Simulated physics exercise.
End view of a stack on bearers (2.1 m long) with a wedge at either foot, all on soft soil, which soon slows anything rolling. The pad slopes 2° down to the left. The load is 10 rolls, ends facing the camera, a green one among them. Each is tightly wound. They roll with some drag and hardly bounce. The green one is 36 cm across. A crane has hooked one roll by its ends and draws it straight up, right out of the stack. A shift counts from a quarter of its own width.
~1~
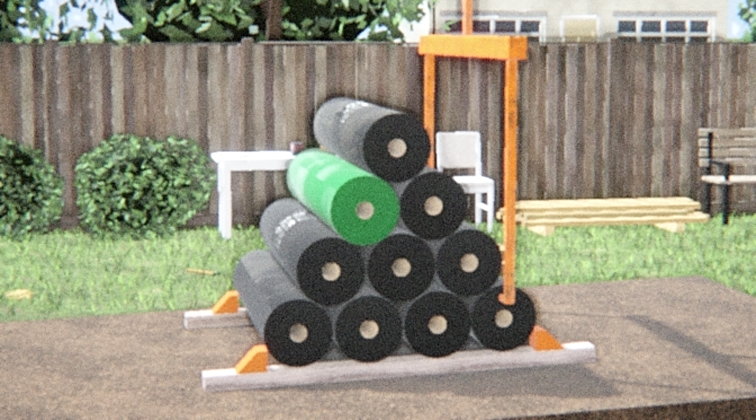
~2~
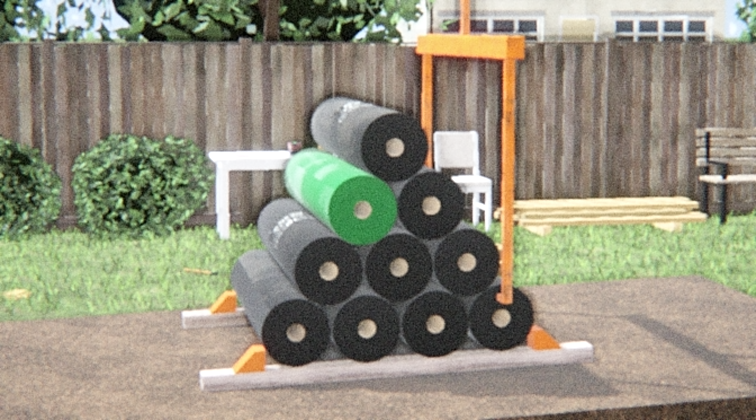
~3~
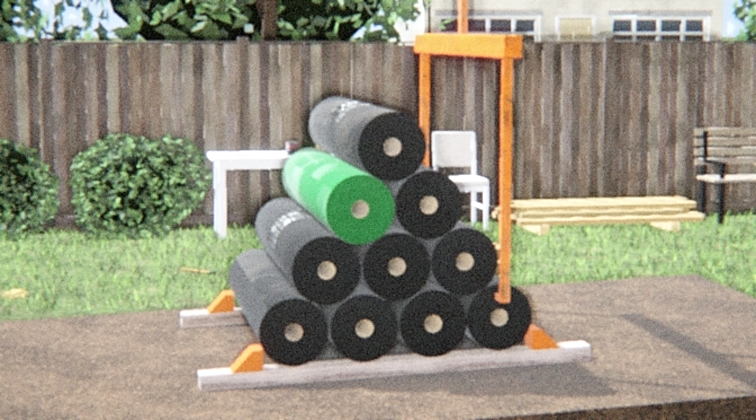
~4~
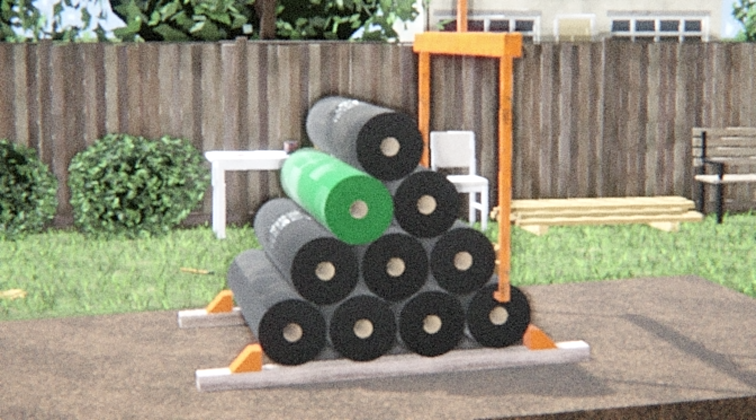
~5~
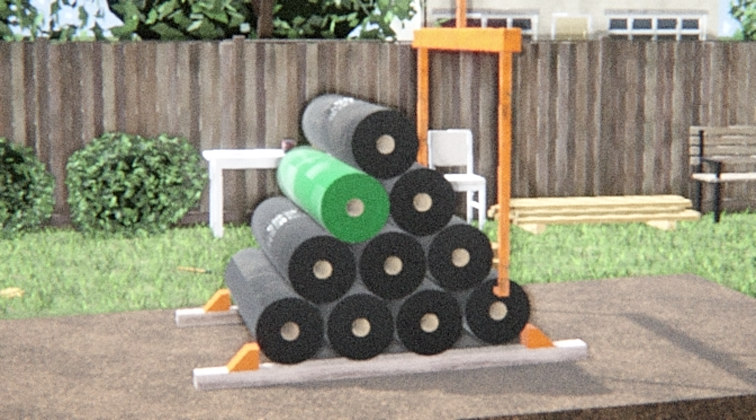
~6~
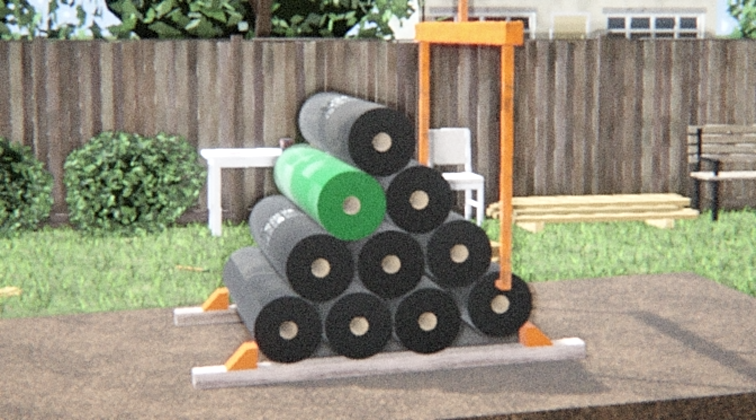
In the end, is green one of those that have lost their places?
Green stays put.
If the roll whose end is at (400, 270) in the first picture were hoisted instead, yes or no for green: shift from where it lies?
In that case green yes.
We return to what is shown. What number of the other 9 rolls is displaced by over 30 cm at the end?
The count is 3.
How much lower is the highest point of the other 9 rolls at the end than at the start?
About 30 cm.
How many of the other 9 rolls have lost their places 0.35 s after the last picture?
At that moment 0.
Then, 0.3 s after the last picture, green is where it was; 0 others dislodged.
At rest (1.2 s after the last picture), green is unmoved; 3 others dislodged.
